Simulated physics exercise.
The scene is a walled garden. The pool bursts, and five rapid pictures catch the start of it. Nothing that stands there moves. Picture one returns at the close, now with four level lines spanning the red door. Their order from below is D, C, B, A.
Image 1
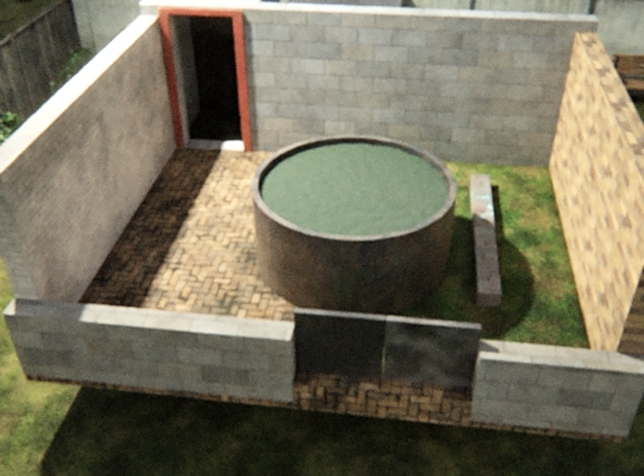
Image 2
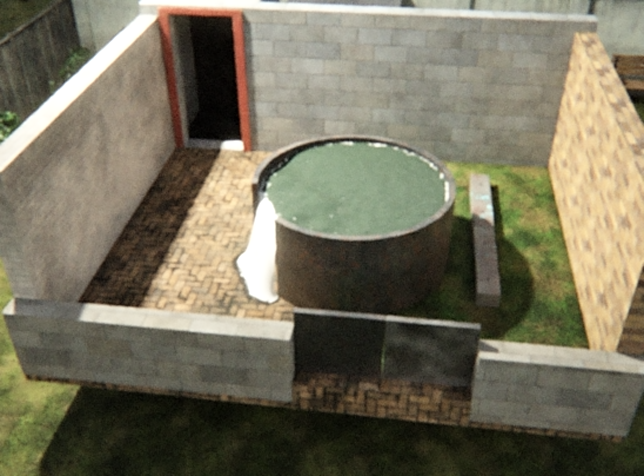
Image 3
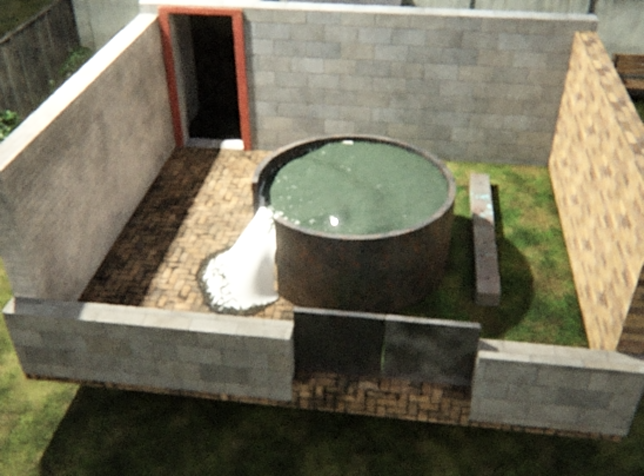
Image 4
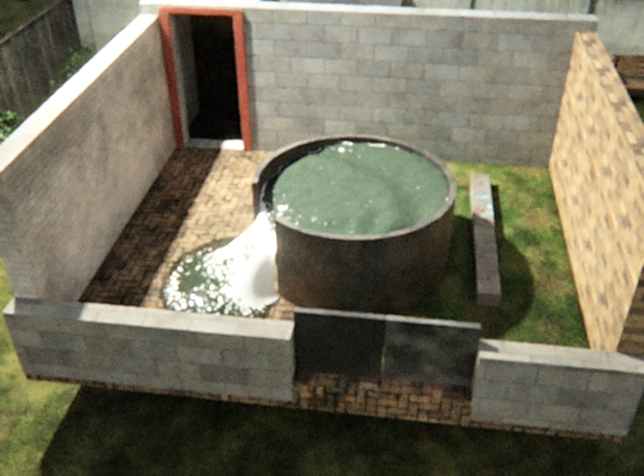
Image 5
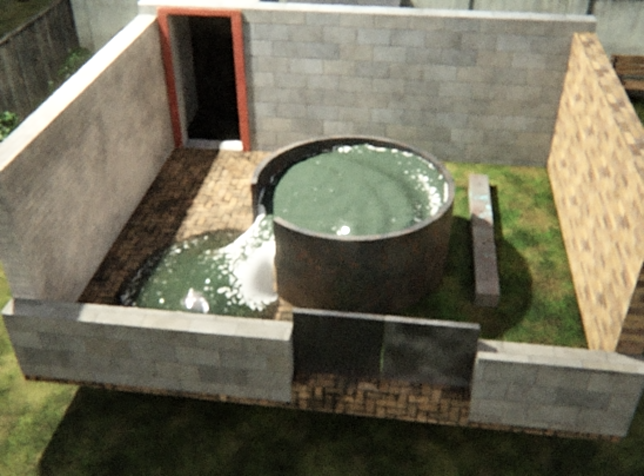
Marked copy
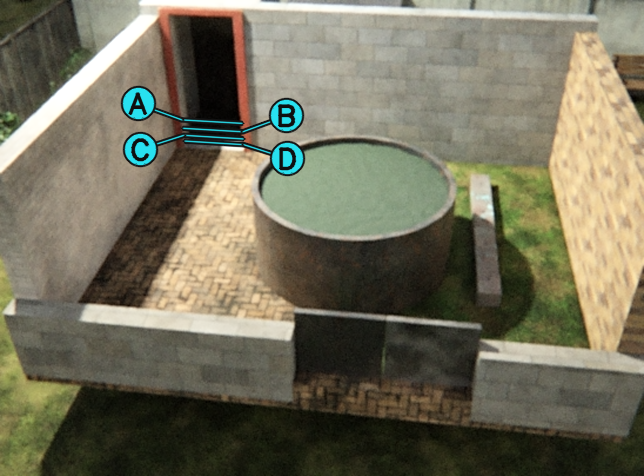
Green water pouring from the left side of a round raised pool and spreading across brick paving in a walled garden.
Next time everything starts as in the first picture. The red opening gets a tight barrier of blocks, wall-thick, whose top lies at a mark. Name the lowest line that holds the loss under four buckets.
Choose B.
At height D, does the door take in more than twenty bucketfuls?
Yes, it does.
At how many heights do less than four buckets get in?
Two of the four.
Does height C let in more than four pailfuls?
Yes.
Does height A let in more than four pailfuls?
No.
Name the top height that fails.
The answer is C.
On the marked copy, A at (211, 121); B at (212, 130); C at (213, 137); D at (214, 142); from the bottom up D, C, B, A.
With A, nothing gets over.
With B, a splash gets over, under a bucket.
With C, about 9 bucketfuls get in.
With D, dozens of bucketfuls pour in.
